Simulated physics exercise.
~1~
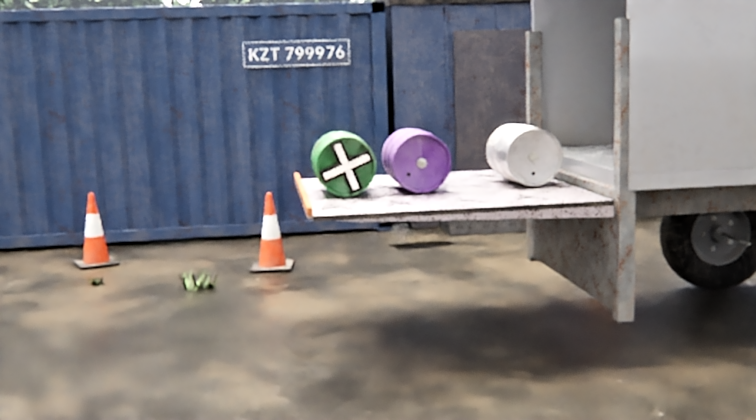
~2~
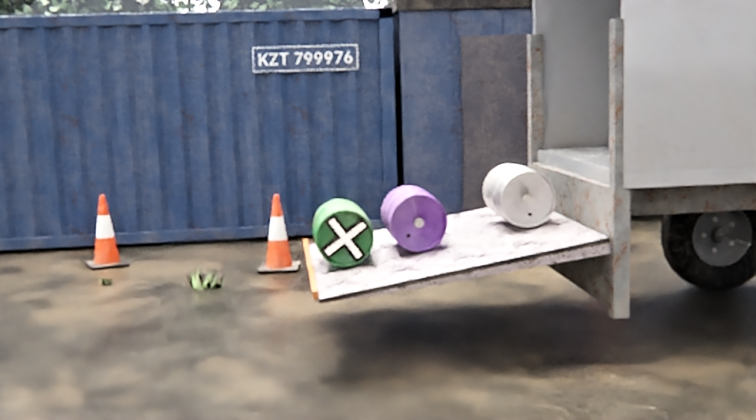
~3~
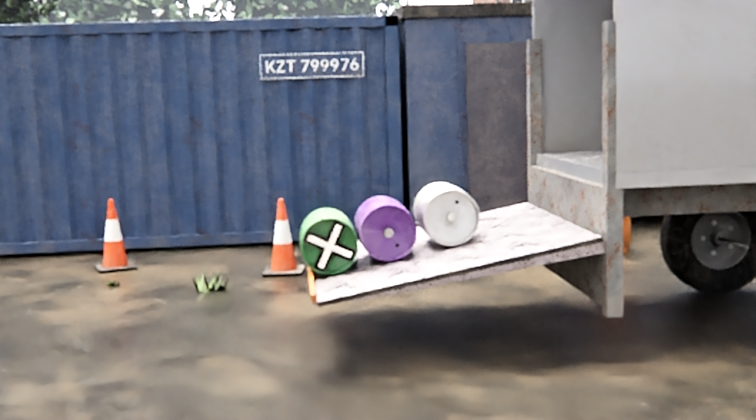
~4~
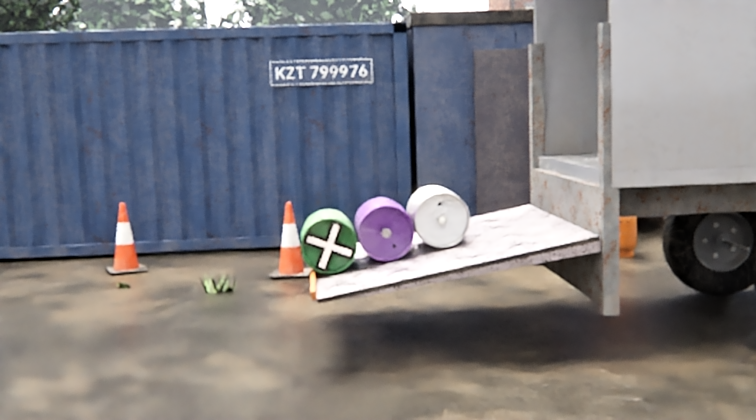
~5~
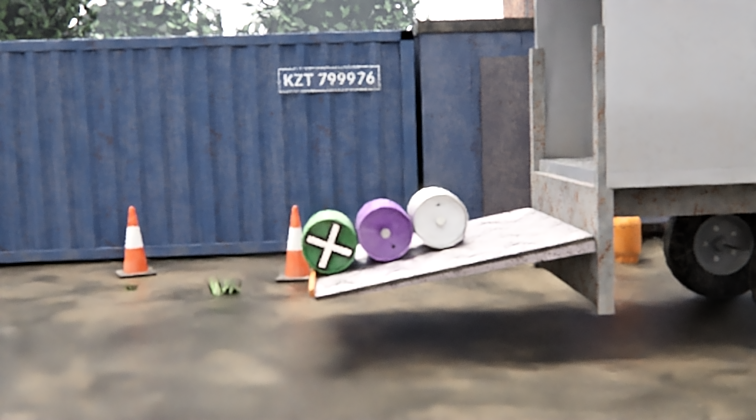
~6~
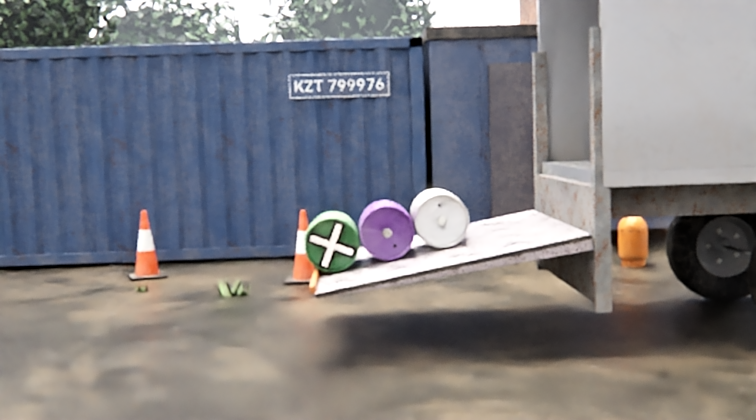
Three kegs, a green one marked with a white cross, a purple one and a white one, lie on the tail-lift of a pale lorry, seen from the side in a yard. Behind them stand blue containers, with two orange and white cones to the left. The plate tips down at its outer left edge, and the kegs roll left down the slope. The green keg comes up against the low stop at the edge, with the purple and then the white bunching behind it. None goes over, and all three rest in a row on the sloping plate.
